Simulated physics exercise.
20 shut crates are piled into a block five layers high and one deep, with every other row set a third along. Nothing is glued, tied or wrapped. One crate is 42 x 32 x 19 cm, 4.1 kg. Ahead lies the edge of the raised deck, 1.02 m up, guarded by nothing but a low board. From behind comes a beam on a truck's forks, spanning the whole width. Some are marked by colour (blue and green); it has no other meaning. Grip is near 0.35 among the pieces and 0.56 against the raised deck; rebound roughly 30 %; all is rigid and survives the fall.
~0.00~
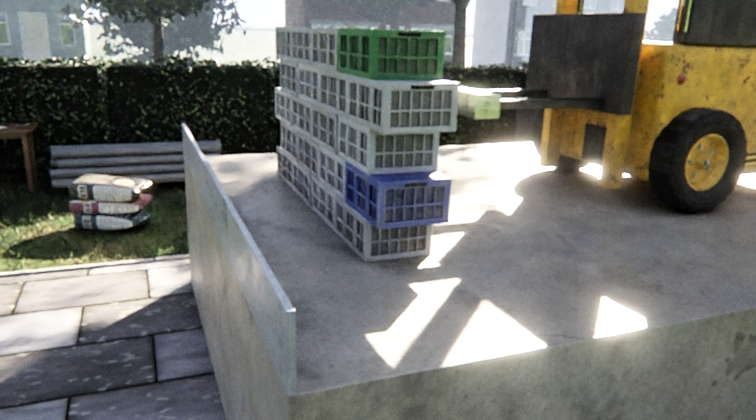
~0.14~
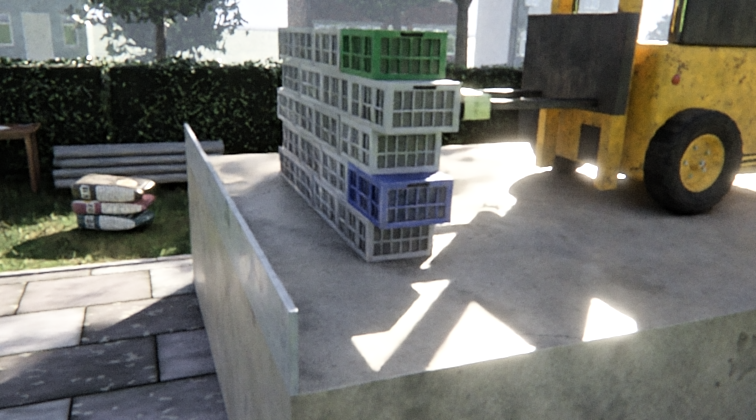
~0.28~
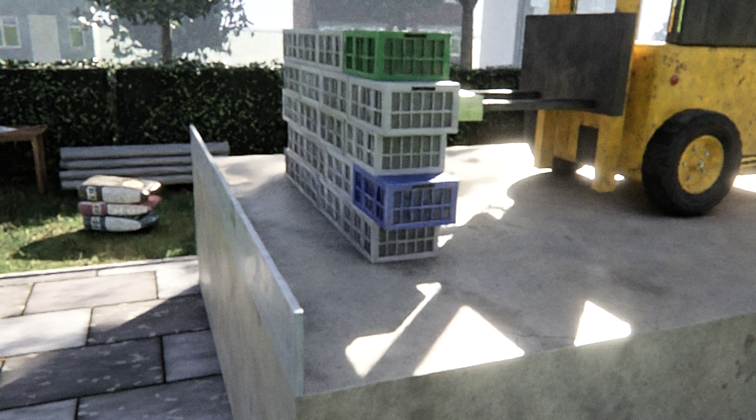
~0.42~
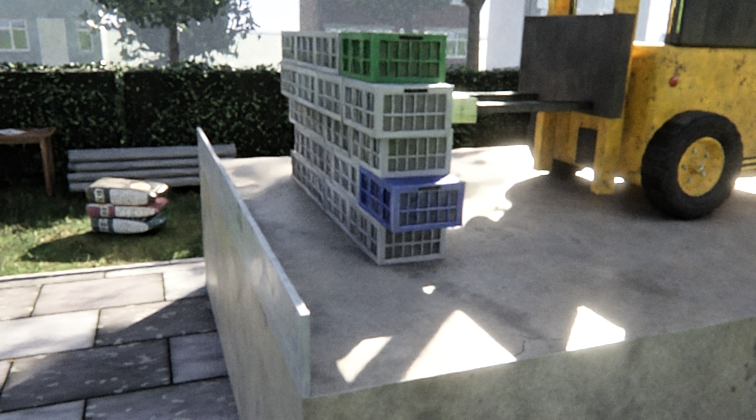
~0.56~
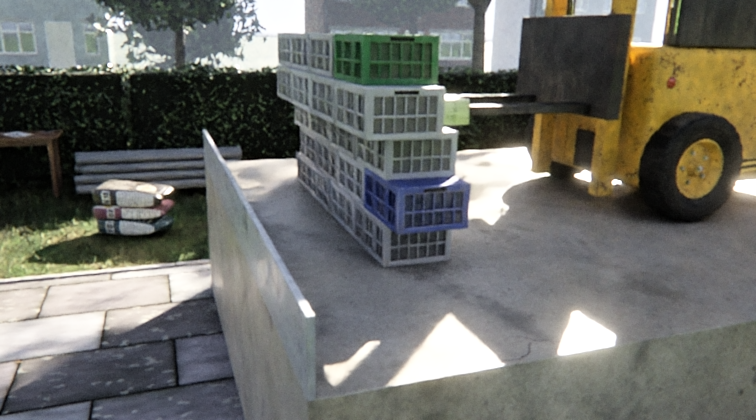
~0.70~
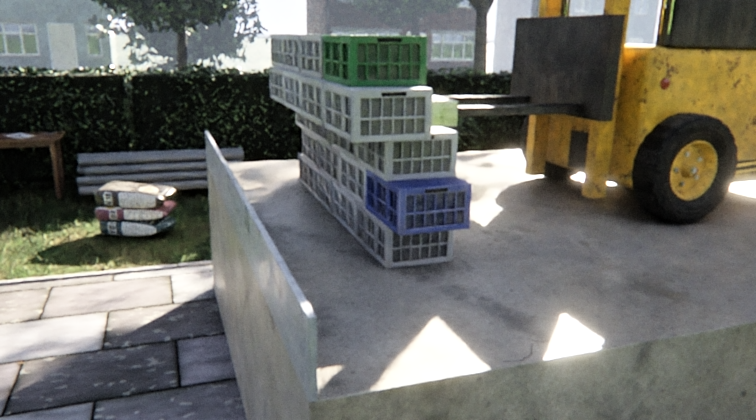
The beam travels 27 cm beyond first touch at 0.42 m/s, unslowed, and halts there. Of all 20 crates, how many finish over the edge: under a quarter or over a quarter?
Fewer than one in four of them.
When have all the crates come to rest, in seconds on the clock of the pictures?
Around 2.0 s.
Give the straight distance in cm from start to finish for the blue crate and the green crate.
About: Blue 0, green 80.
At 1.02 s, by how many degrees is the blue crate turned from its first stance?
Roughly 0°.
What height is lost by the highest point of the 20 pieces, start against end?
About 40 cm.
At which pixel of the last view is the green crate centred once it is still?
Near (293, 195).
By 0.84 s, none of the 20 crates over the edge, 11 disturbed; green crate tilted 7°; blue crate tilted 3°.
By 1.02 s, none of the 20 crates over the edge, 10 disturbed; green crate tilted 44°, 10 cm lower.
By 1.18 s, none of the 20 crates over the edge, 10 disturbed; green crate on its side.
By 1.42 s, none of the 20 crates over the edge, 10 disturbed; green crate tilted 36°, 53 cm lower.
When it is over (2.3 s), none of the 20 crates over the edge, 11 disturbed; green crate tilted 39°, 57 cm lower; blue crate moved 26 mm. That is 0 per cent. In pixels of the last frame, middles, green crate near (293, 195), blue crate near (422, 197).
